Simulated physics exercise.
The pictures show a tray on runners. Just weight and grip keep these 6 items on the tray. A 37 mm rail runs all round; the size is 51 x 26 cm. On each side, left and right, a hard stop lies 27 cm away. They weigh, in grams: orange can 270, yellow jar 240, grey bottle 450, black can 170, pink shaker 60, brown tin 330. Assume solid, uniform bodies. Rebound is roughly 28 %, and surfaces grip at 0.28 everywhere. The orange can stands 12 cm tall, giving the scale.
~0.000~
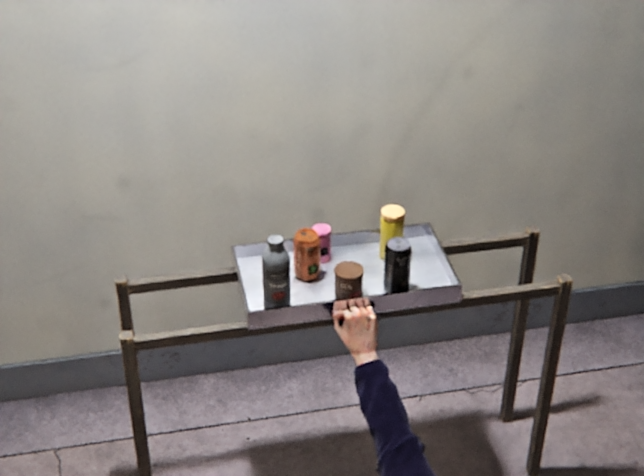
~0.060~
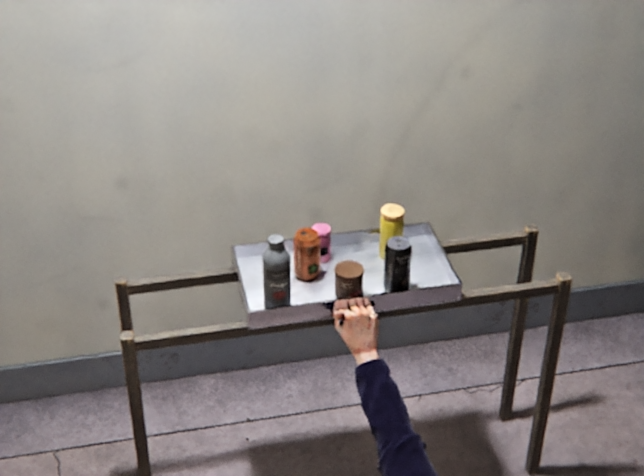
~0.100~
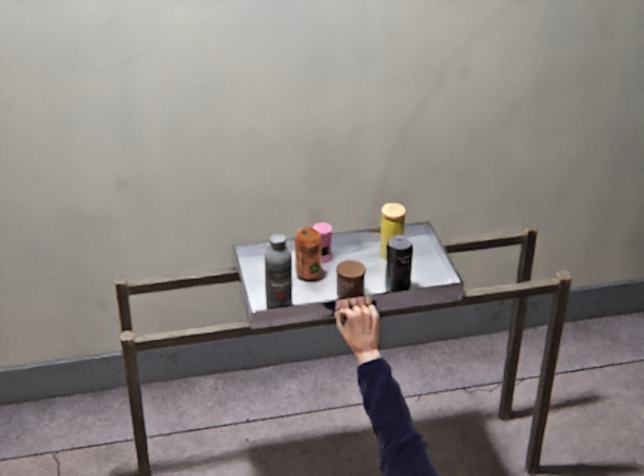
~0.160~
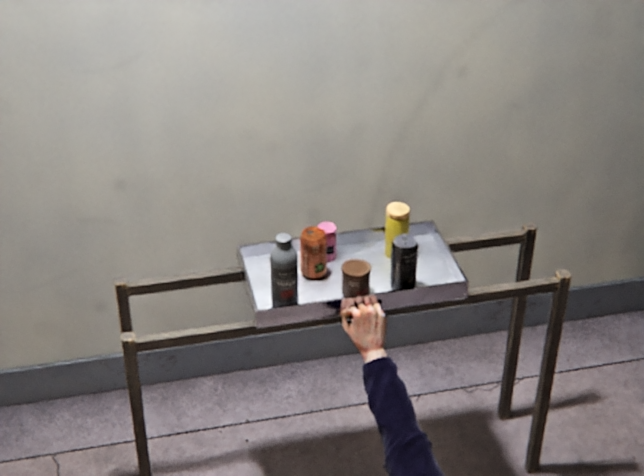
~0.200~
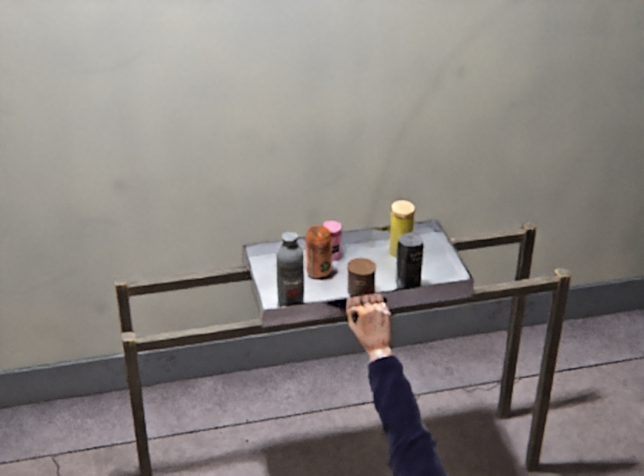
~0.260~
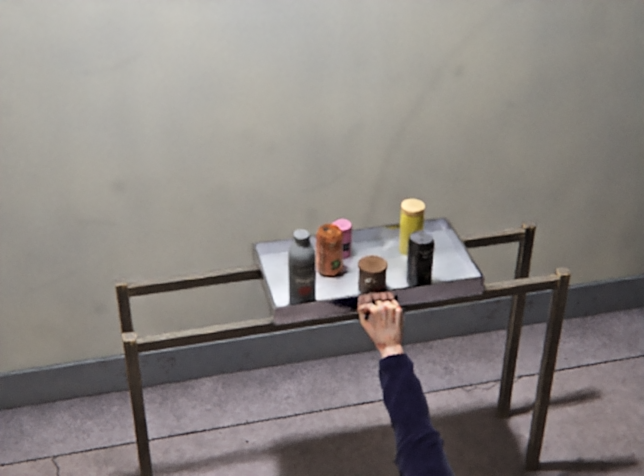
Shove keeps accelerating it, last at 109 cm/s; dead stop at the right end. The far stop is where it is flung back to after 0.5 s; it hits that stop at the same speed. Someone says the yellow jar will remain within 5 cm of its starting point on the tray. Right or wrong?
Wrong.
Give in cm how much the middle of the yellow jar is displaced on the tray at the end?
Roughly 13 cm.
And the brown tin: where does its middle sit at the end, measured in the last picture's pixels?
Its middle comes to rest around (218, 298).
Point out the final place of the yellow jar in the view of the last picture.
Close to (239, 261).
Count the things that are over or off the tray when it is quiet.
The number here is 1.
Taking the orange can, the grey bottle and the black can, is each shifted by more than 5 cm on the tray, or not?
Orange can: Remains in place; grey bottle: Remains in place; black can: Is displaced.
Around 0.66 s, tray moved 27 cm right; yellow jar at 15° to upright near (524, 211); black can at 5° to upright; pink shaker shifted 12 cm.
Around 1.86 s, tray moved 11 cm left; yellow jar at 65° to upright near (381, 237); grey bottle shifted 20 cm; pink shaker shifted 18 cm.
Around 2.16 s, tray moved 27 cm left; yellow jar on its side near (271, 259); grey bottle shifted 8 cm; orange can shifted 7 cm.
Finally (2.8 s), on their side or leaning hard on the tray, yellow jar; not toppled but over 5 cm from the start, black can and brown tin; the other 3 still in place (within 5 cm). Final places as that camera would see them, yellow jar near (239, 261).
